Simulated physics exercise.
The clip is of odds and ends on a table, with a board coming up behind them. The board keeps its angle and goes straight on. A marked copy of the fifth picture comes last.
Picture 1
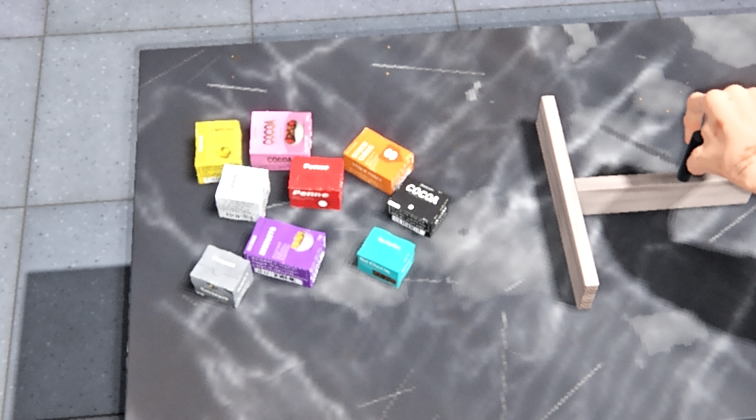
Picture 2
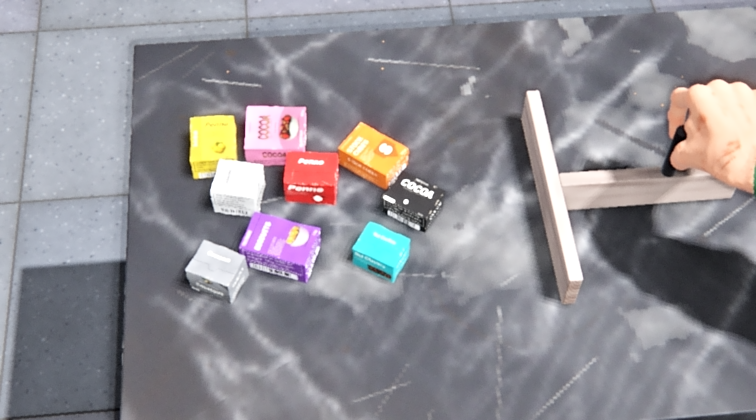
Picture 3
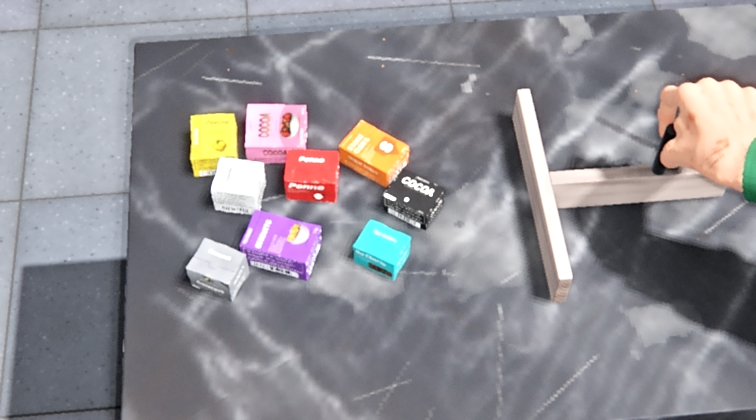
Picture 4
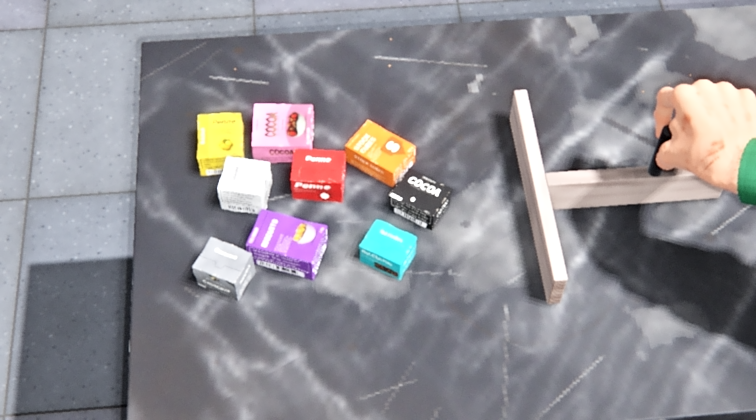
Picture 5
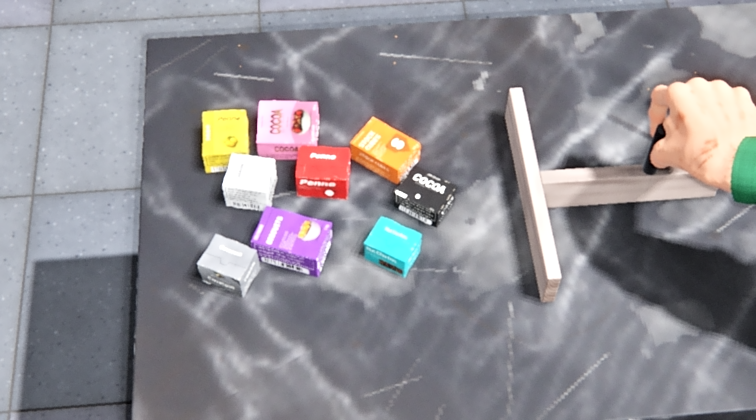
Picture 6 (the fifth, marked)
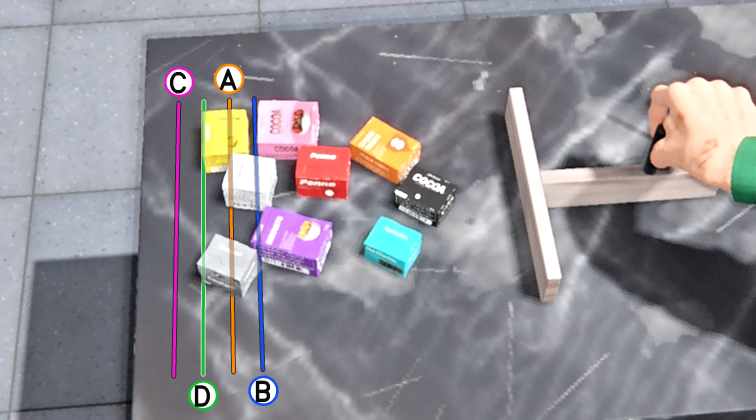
A hand gripping a T-shaped wooden board slides it slightly left across a dark marbled table, while colourful small boxes sit still.
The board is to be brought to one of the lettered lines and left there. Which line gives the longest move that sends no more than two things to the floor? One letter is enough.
As far as mark A.
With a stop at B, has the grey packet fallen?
No.
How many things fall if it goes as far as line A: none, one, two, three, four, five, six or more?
By then, two.
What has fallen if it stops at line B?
The yellow packet.
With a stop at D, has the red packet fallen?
Yes.
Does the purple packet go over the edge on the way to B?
No.
On the marked copy, A at (231, 225); B at (258, 223); C at (176, 229); D at (203, 227).
Following A. Soon after the start, board (426, 185); orange packet (375, 150); black packet (391, 200).
Later, board (318, 192); yellow packet (185, 143); white box (195, 188).
In the end, board (233, 198); white box over the edge; yellow packet over the edge; two fallen.
As for the rest, B is within the limit but short; C drops six; D drops six.
